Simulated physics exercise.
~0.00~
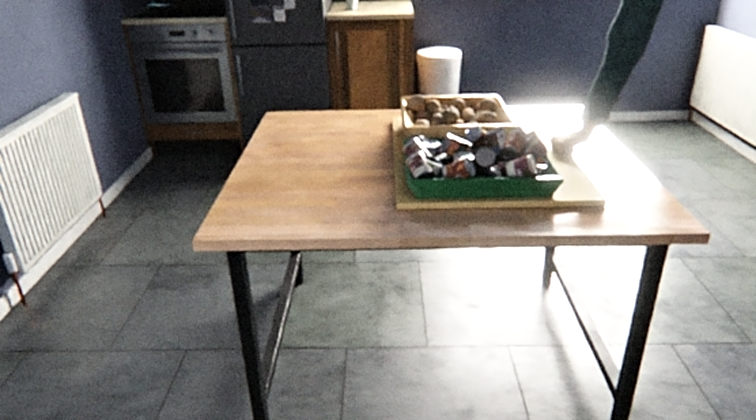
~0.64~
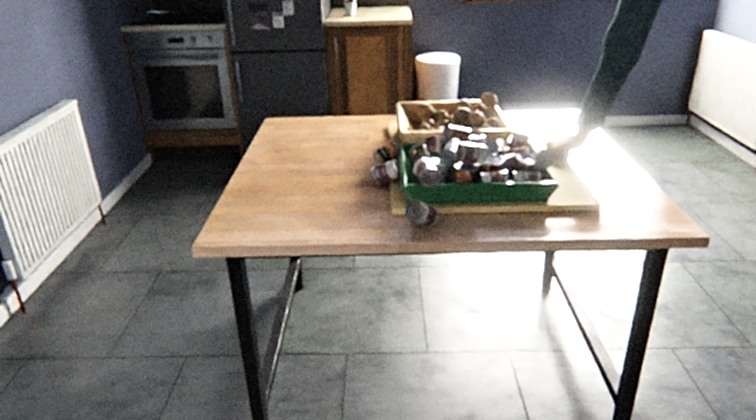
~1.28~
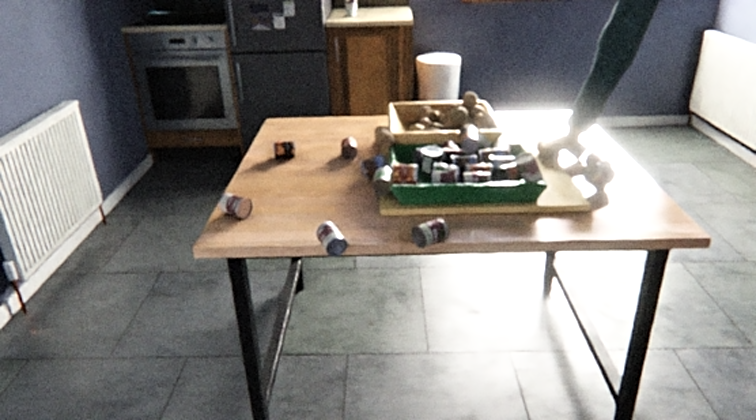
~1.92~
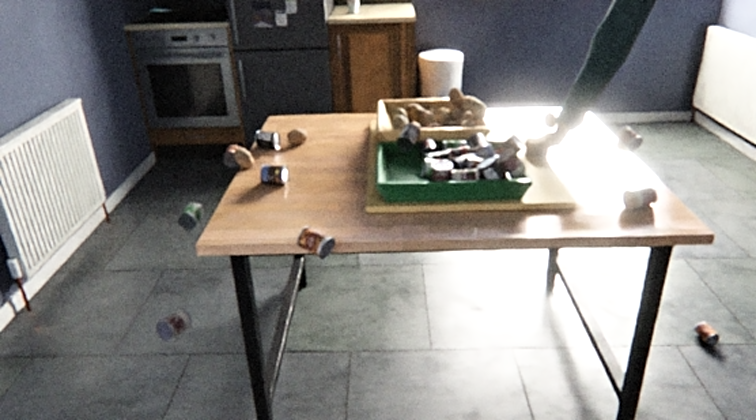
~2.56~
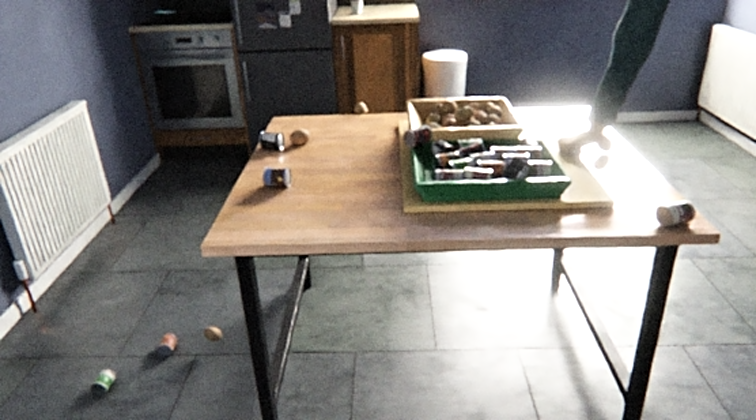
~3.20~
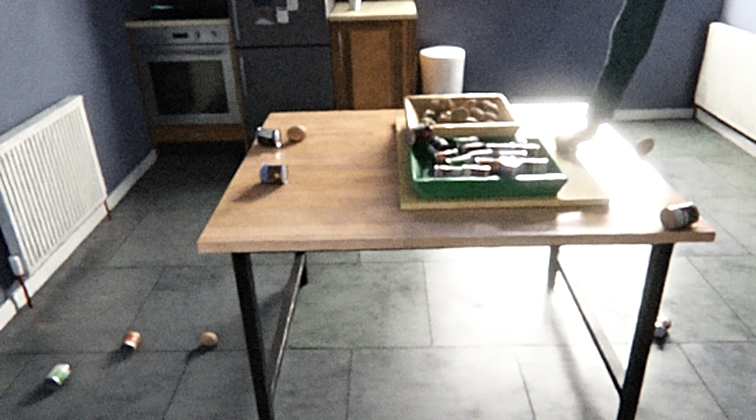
Small tins spilling from a green box shaken beside a wooden box on a table, some rolling off onto the tiled floor.
